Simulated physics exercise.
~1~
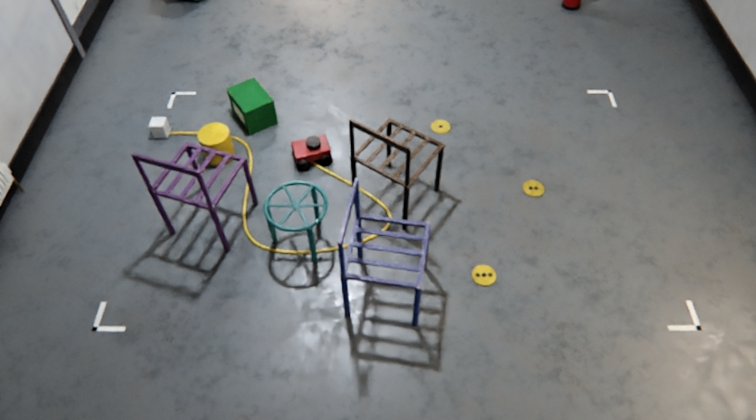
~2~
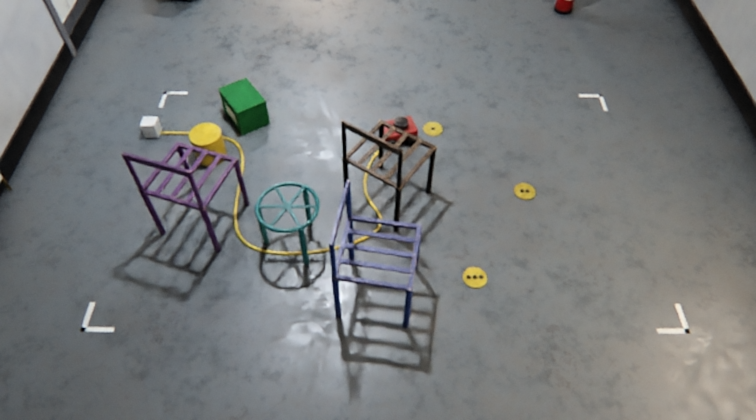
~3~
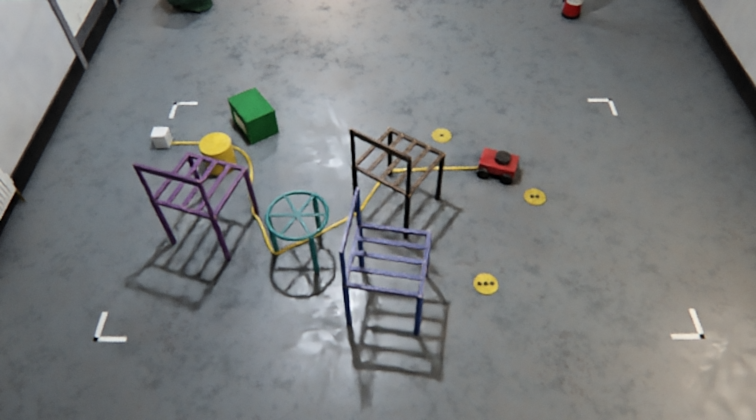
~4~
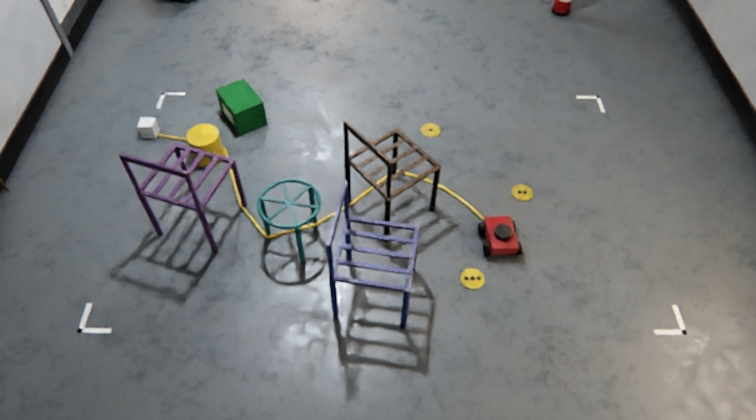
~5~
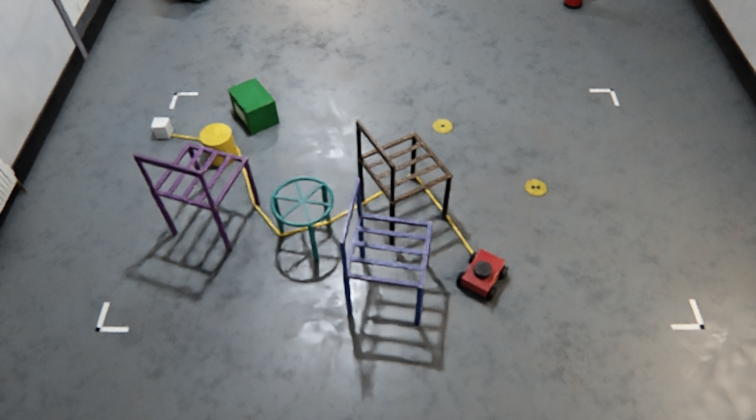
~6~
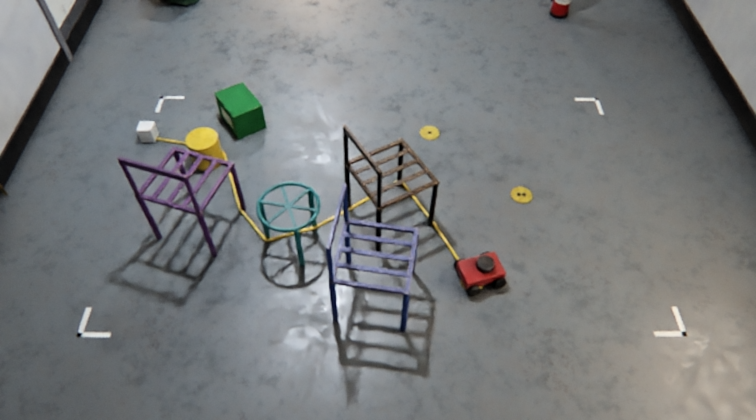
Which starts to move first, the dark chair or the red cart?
The red cart starts to move first, and the dark chair shifts only later, once the cart has driven out to the right and turned down.
